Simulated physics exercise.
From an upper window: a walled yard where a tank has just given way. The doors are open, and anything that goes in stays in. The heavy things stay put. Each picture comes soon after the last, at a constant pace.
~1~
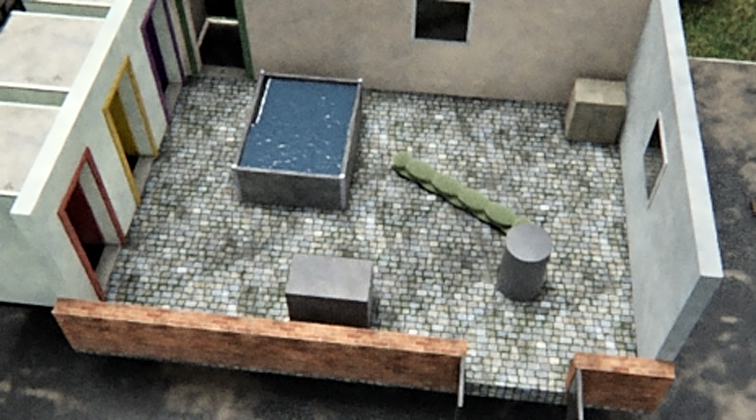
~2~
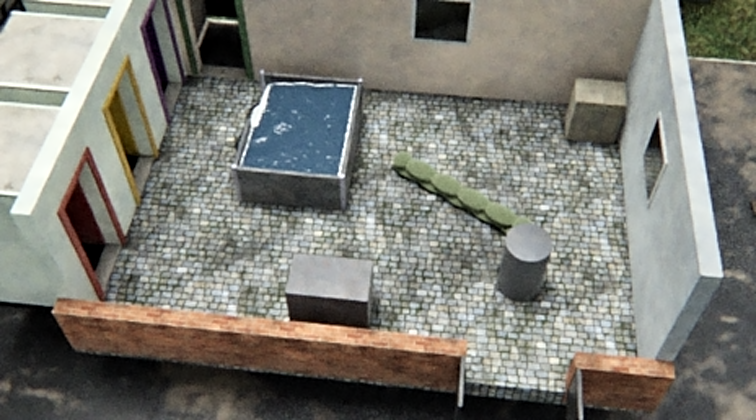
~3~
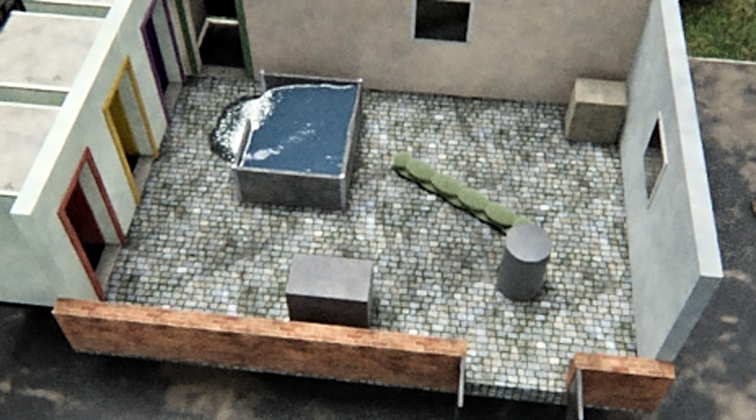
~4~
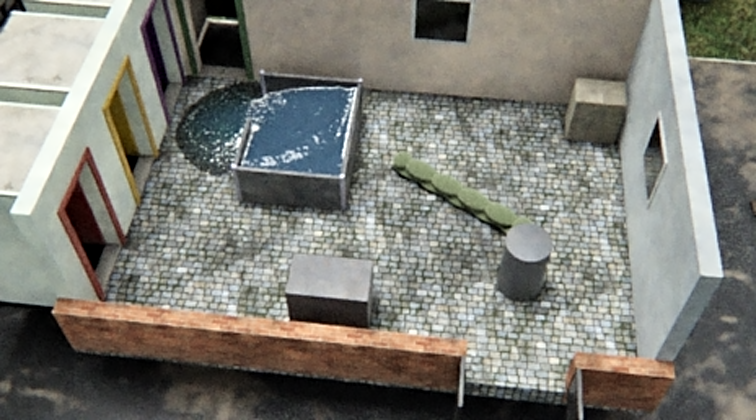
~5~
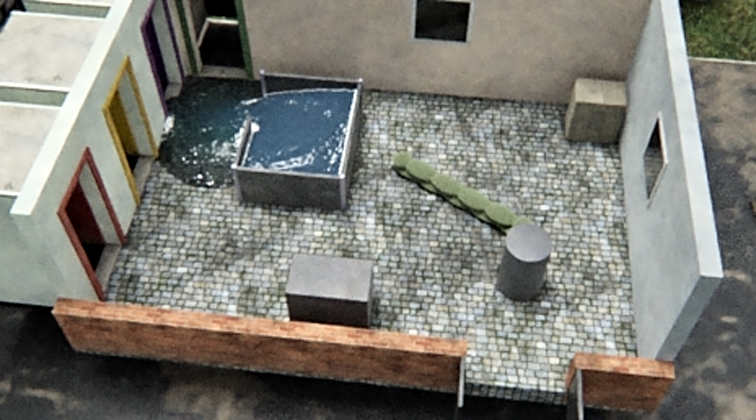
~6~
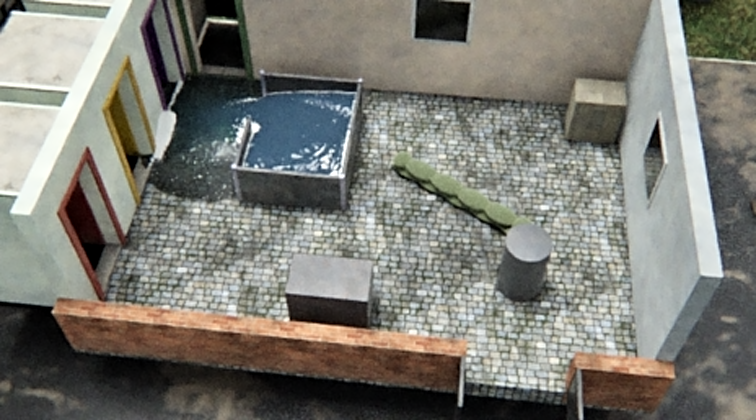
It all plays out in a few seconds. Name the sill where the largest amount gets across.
Purple.
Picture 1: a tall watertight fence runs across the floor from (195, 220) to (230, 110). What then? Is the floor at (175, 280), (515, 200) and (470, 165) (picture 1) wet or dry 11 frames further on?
In sequence: Swamped, spared, spared.
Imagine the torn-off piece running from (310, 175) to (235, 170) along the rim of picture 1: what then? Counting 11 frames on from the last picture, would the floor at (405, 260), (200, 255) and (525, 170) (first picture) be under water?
Soaked, soaked, untouched.
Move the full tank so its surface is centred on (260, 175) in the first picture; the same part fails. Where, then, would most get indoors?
The answer is the door marked yellow.
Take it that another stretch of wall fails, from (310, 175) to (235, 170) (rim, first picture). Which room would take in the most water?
It's the red-painted one, I reckon.
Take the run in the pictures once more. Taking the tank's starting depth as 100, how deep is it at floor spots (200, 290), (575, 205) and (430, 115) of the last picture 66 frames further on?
Around 8, 0 and 0 %.
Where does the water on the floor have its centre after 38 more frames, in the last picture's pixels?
My guess is about (244, 190).
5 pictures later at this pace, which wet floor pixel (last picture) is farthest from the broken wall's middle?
Somewhere about (123, 246).
A moment on, water covers 10 % of the floor; yellow door a trickle in, purple door a lot in, red door not reached, green door some in.
Next, water covers 20 % of the floor; yellow door some in, purple door a lot in, red door wet at the sill, nothing in, green door a lot in.
Then, water covers 25 % of the floor; yellow door some in, purple door a lot in, red door wet at the sill, nothing in, green door a lot in.
Later, water covers 35 % of the floor; yellow door some in, purple door a lot in, red door a trickle in, green door a lot in.
In the end, water covers 50 % of the floor; yellow door some in, purple door a lot in, red door some in, green door a lot in; the purple door has let in the most.
